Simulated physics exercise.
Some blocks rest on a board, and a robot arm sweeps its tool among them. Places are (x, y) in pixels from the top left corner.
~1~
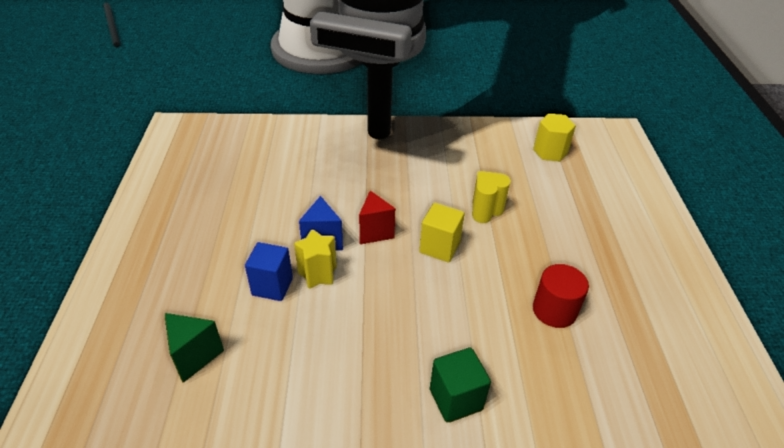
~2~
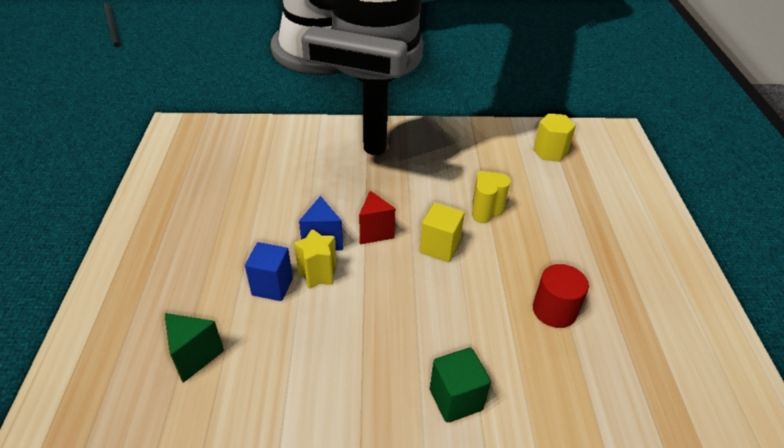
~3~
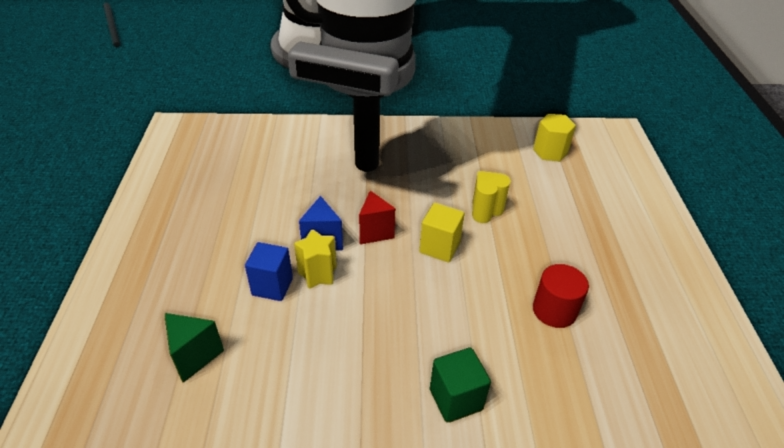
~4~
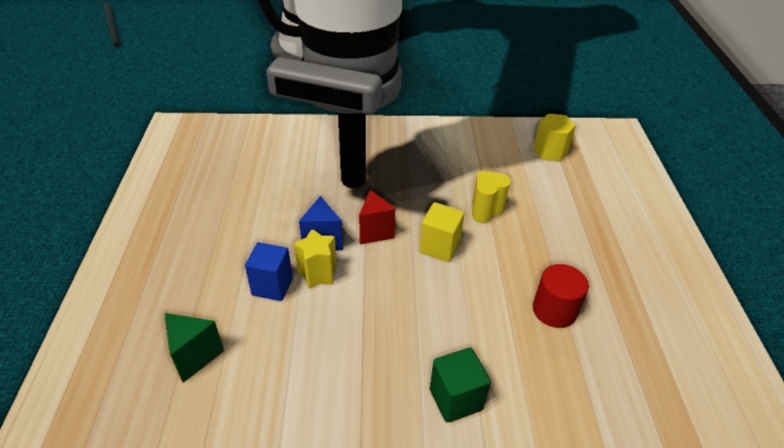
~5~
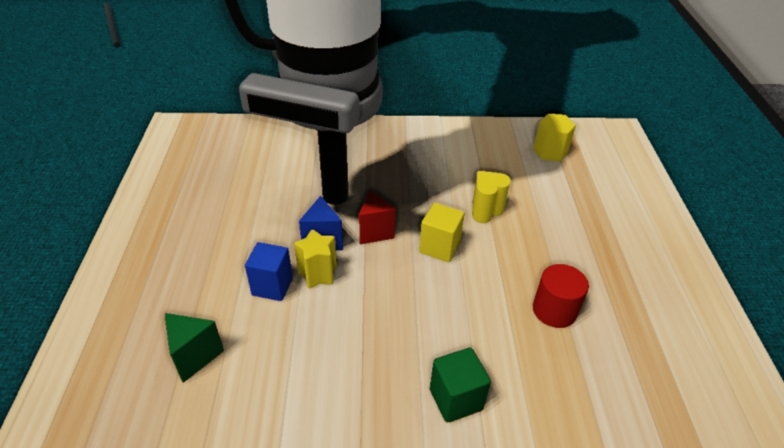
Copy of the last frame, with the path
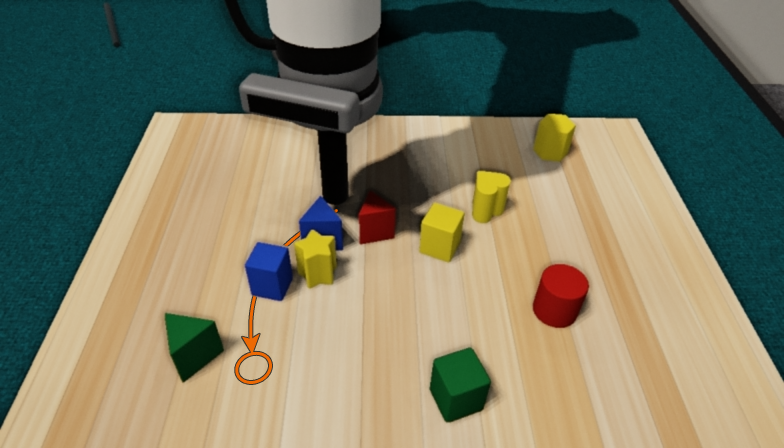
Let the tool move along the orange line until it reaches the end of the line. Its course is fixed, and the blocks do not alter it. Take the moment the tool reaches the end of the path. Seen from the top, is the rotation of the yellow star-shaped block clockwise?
It seems so.
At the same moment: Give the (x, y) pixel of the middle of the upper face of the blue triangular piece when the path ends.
The centre of its top face lies at (302, 228).
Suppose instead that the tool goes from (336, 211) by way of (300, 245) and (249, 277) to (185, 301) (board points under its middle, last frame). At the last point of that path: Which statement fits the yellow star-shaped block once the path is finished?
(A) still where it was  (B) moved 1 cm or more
Letter B.
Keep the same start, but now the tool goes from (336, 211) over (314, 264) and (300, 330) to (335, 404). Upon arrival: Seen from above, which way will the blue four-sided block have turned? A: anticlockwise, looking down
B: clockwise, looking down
B
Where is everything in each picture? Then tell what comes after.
The first picture shows tip of the tool at (379, 134), middles of tops, green triangular piece at (183, 328), blue four-sided block at (267, 255), yellow star-shaped block at (315, 243), blue triangular piece at (320, 211).
The second picture shows tool at (375, 150), nothing pushed.
The third picture shows tool at (367, 166), nothing pushed.
The fourth picture shows tool at (354, 182), nothing pushed.
The fifth picture shows tool at (336, 198), green triangular piece at (183, 328), blue four-sided block at (267, 255), yellow star-shaped block at (315, 243), blue triangular piece at (320, 211).
The line goes from (336, 211) over (285, 246) and (254, 300) to (254, 368).
The first path, step by step. One third of the way, tool at (283, 234); yellow star-shaped block at (323, 250), turned 25° clockwise; blue triangular piece at (304, 226), turned 100° anticlockwise.
Two thirds of the way, tool at (251, 288); blue four-sided block at (268, 289), turned 70° anticlockwise; yellow star-shaped block at (323, 249), turned 25° clockwise; blue triangular piece at (302, 228), turned 115° anticlockwise.
At the end, tool at (250, 356); green triangular piece unmoved; blue four-sided block at (281, 307), turned 115° anticlockwise; yellow star-shaped block at (323, 249), turned 25° clockwise; blue triangular piece at (302, 228), turned 115° anticlockwise.
